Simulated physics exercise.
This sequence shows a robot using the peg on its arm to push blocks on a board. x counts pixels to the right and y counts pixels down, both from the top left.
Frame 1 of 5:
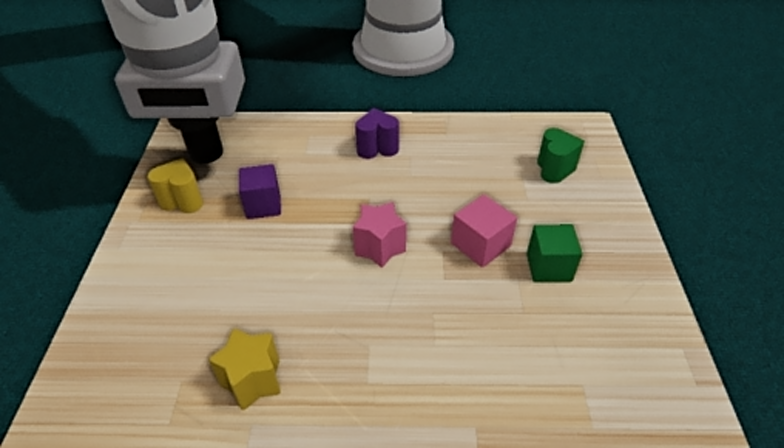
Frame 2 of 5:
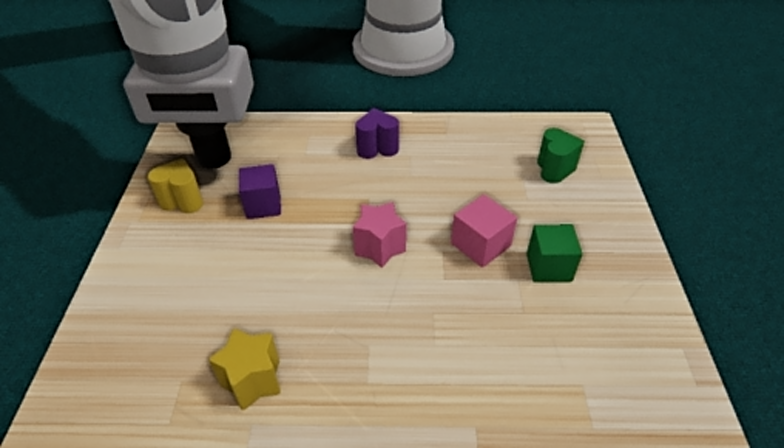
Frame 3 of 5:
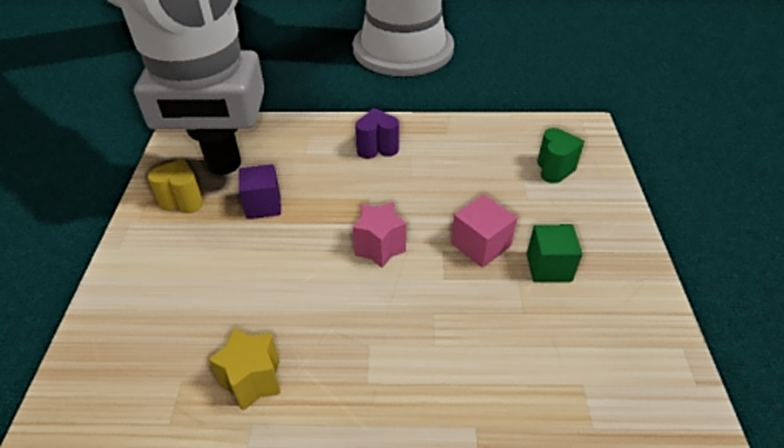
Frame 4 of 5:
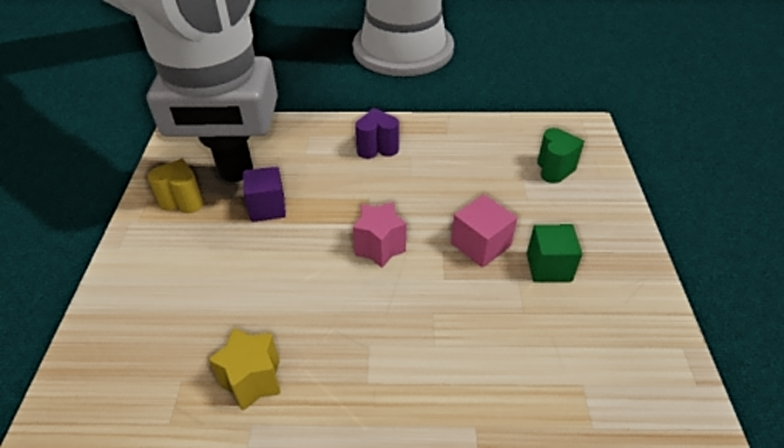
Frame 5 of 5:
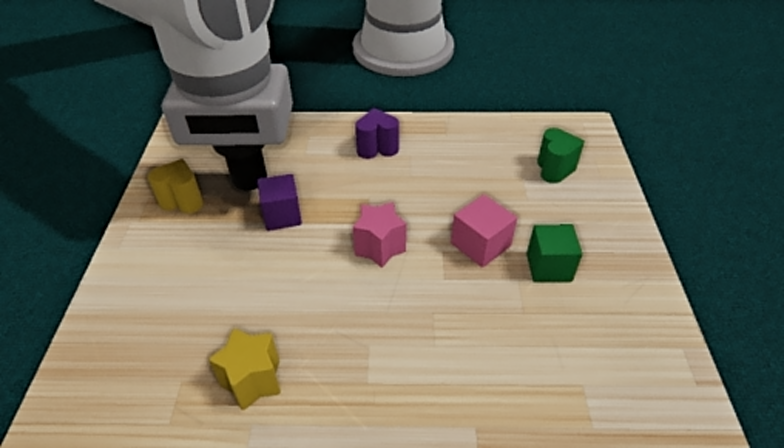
A robot arm moved its black peg slowly to the right along the back left of a wooden board, then nudged the purple cube slightly to the right while the other colored blocks stayed still.
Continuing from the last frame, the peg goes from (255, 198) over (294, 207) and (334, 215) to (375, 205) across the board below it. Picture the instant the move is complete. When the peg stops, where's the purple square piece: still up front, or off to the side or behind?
Fallen away.
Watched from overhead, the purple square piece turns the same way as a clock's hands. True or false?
That statement is accurate.
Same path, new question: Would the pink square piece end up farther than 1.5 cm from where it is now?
No, that is not what happens.
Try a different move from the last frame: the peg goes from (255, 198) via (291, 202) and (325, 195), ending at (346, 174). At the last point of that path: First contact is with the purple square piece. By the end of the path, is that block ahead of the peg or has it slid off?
I'd say the purple square piece has slipped off and sits beside or behind the peg.
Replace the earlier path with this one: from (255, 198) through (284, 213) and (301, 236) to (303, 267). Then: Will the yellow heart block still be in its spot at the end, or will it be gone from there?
It stays.
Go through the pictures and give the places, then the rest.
In the first frame, tip of the peg at (207, 155), middles of tops, purple square piece at (257, 177), pink star-shaped block at (379, 218), pink square piece at (486, 215).
In the second frame, peg at (215, 159), nothing pushed.
In the third frame, peg at (225, 165), nothing pushed.
In the fourth frame, peg at (236, 172), purple square piece at (261, 179).
In the fifth frame, peg at (250, 180), purple square piece at (277, 187), pink star-shaped block at (379, 218), pink square piece at (486, 215).
What follows on the original path. One third of the way, peg at (290, 189); purple square piece at (311, 203), turned 25° clockwise.
Two thirds of the way, peg at (333, 197); purple square piece at (333, 214), turned 80° clockwise.
At the end, peg at (375, 187); purple square piece at (335, 214), turned 90° clockwise; pink star-shaped block unmoved; pink square piece unmoved.
